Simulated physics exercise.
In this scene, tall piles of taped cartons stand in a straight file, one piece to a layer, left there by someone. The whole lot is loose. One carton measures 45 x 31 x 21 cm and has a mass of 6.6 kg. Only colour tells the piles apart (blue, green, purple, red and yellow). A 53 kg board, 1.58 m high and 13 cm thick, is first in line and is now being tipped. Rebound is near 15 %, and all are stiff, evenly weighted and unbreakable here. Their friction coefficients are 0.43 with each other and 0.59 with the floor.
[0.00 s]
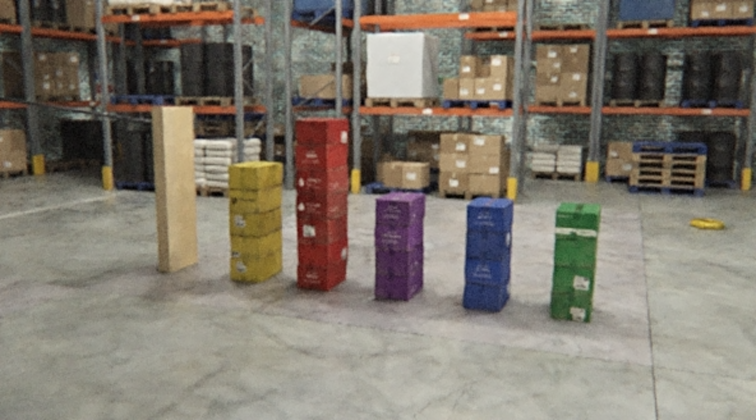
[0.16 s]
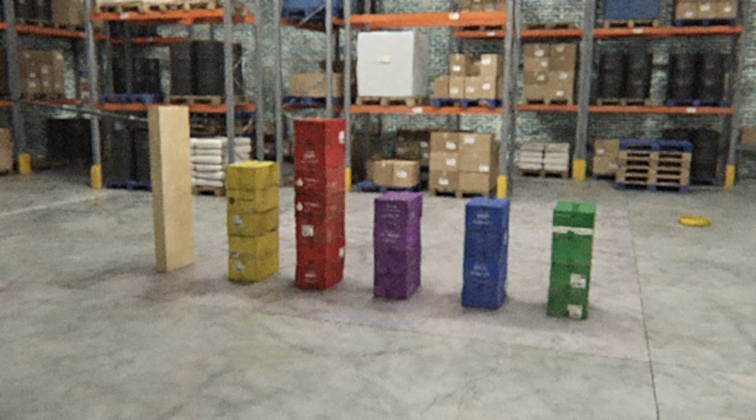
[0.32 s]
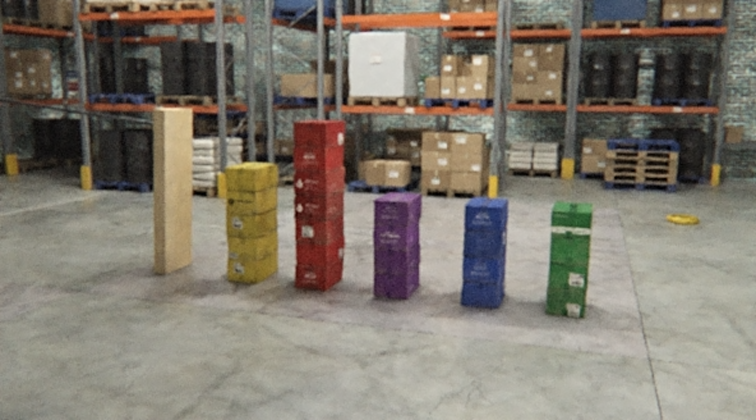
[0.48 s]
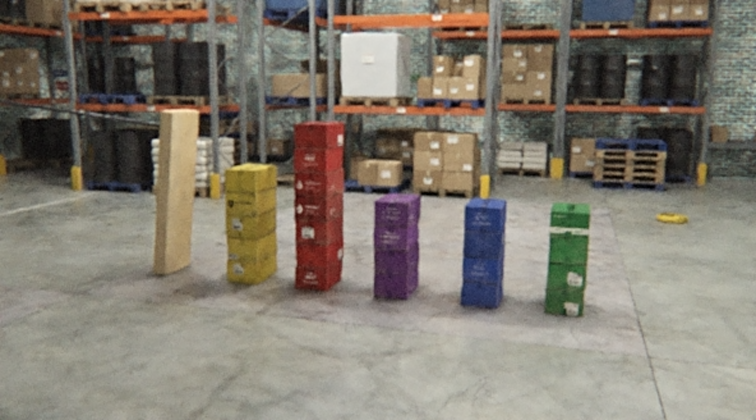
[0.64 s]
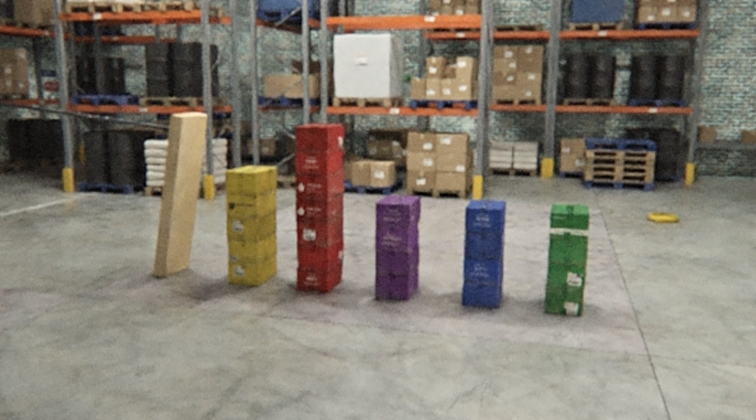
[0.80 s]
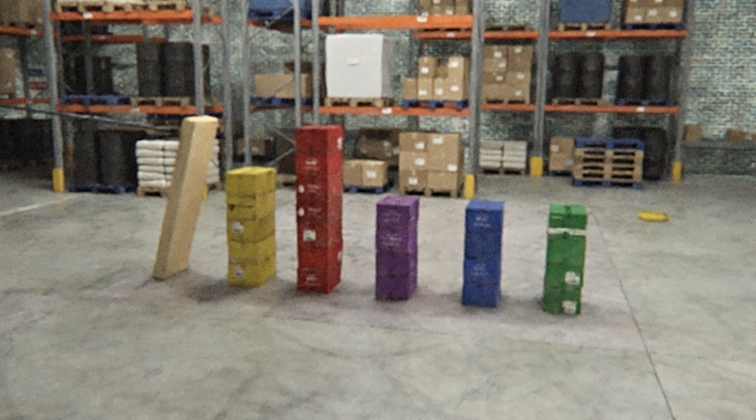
A tall pale wooden board slowly leans right toward five still, colourful stacks of boxes.
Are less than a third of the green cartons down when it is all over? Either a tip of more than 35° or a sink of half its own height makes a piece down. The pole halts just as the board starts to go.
No.
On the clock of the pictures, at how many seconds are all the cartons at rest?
It all settles by about 4.5 s.
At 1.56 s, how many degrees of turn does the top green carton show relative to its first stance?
Something like 0°, more or less.
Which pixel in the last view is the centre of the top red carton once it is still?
Its centre finishes around pixel (697, 281) in the last picture.
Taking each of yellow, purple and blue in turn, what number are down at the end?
Counting by colour, yellow gives 5, purple gives 4 and blue gives 4.
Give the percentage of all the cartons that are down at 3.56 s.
100 per cent at that moment.
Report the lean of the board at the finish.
About 65°.
After 1.56 s, board 48° from upright; none of the 4 green cartons down (0 of 24 in all colours); top green carton unmoved; top yellow carton 20° from how it stood.
After 2.06 s, board 66° from upright; none of the 4 green cartons down (7 of 24 in all colours); top green carton unmoved; top red carton 26° from how it stood, 12 cm lower.
After 2.66 s, board 67° from upright; none of the 4 green cartons down (16 of 24 in all colours); top green carton unmoved; top red carton on its side.
After 3.56 s, board 67° from upright; 4 of the 4 green cartons down (24 of 24 in all colours); top green carton 63° from how it stood, 46 cm lower; top red carton upside down.
In the end (4.9 s), board 67° from upright; 4 of the 4 green cartons down (24 of 24 in all colours); top green carton upside down; top red carton upside down. That is 100 per cent. From the last view, middles, top green carton near (730, 307), top red carton near (697, 281).
